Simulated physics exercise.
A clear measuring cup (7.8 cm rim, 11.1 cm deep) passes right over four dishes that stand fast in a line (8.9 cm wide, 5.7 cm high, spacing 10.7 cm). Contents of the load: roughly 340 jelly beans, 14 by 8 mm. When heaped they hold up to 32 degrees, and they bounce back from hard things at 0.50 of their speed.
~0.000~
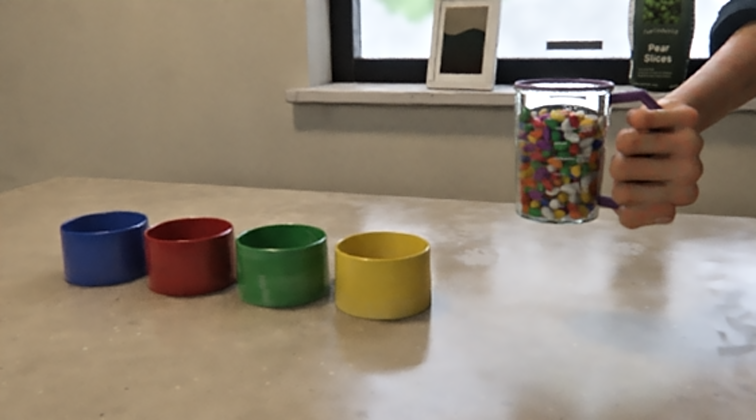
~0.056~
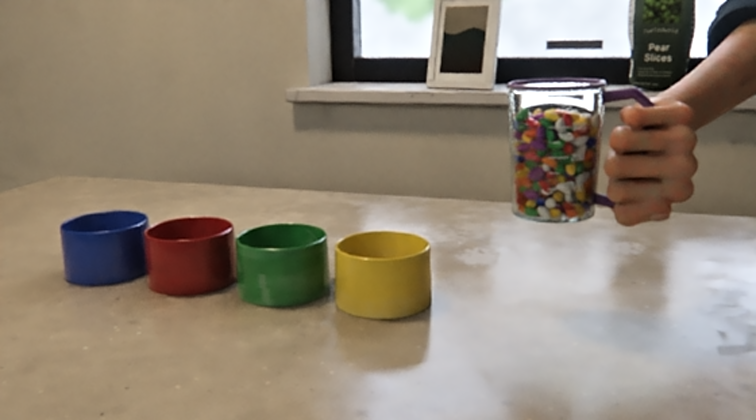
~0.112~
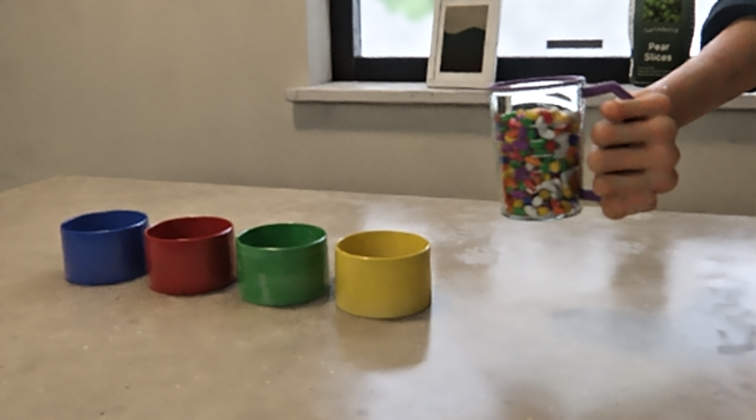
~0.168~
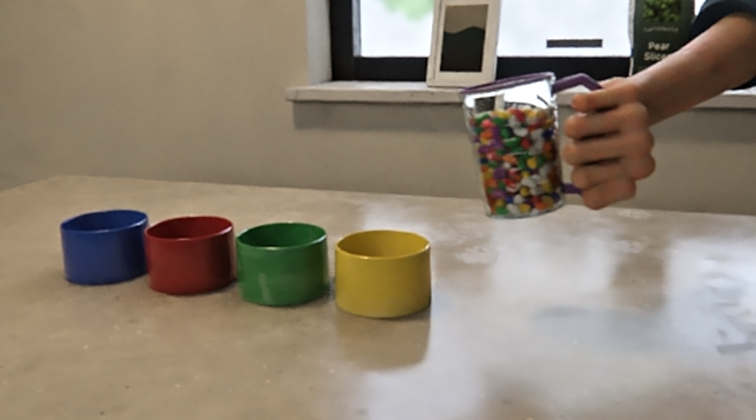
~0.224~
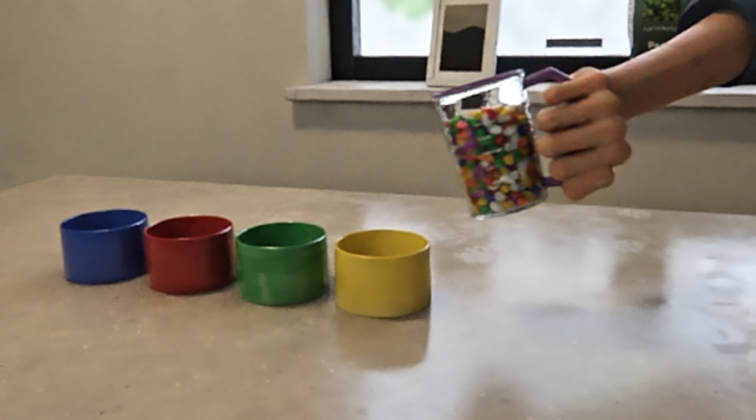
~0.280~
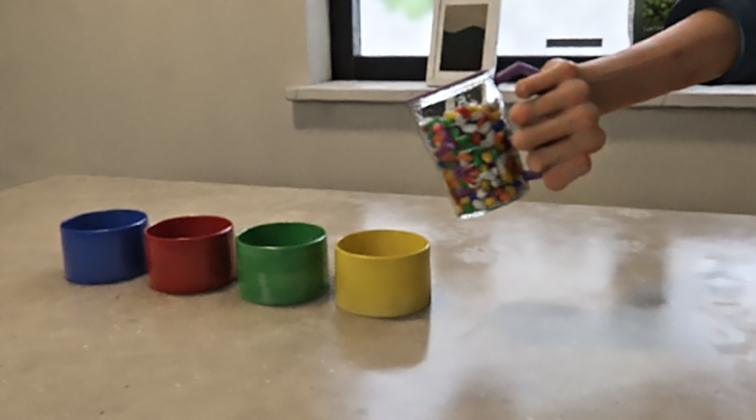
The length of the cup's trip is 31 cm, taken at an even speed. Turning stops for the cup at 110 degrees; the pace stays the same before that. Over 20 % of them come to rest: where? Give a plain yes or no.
Red - yes, blue - no, green - no, yellow - no, counter - no.
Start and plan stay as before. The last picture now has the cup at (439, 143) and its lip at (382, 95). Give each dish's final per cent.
Red 100, blue 0, green 0, yellow 0.
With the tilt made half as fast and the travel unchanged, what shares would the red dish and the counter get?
Result: Red dish 100, counter 0.
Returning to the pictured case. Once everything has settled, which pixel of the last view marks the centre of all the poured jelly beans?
Approximately (188, 247) in the last view.
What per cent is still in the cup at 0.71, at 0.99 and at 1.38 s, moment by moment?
About 100, 95, 45.
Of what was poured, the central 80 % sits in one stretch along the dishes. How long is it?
The stretch is around 6 cm long.
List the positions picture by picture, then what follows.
The first picture shows cup at (560, 150), tilt 0 degrees, lip at (517, 84), moved 0.0 cm; middle of the pieces at (559, 163); yellow dish at (383, 246); green dish at (282, 237); red dish at (189, 229); blue dish at (105, 222).
The second picture shows cup at (555, 149), tilt 1 degrees, lip at (510, 85), moved 0.5 cm; middle of the pieces at (554, 162).
The third picture shows cup at (538, 148), tilt 5 degrees, lip at (490, 87), moved 1.8 cm; middle of the pieces at (538, 161).
The fourth picture shows cup at (516, 147), tilt 11 degrees, lip at (462, 91), moved 3.8 cm; middle of the pieces at (517, 159).
The fifth picture shows cup at (493, 145), tilt 16 degrees, lip at (435, 96), moved 5.7 cm; middle of the pieces at (496, 158).
The sixth picture shows cup at (471, 144), tilt 22 degrees, lip at (410, 101), moved 7.7 cm; middle of the pieces at (475, 157); yellow dish at (382, 243); green dish at (281, 235); red dish at (189, 227); blue dish at (105, 220). Its pace works out near 100 degrees a second; the hand travels 35 cm a second.
After 0.71 s, tilt 65 degrees; cup holds 100 %.
Then, at 0.99 s, tilt 92 degrees; cup holds 95 %, red 5 %.
After 1.38 s, tilt 110 degrees; cup holds 45 %, red 50 %.
In the end, at 2.9 s, red 95 %, blue 0 %, green 0 %, yellow 0 %, counter 5 %.
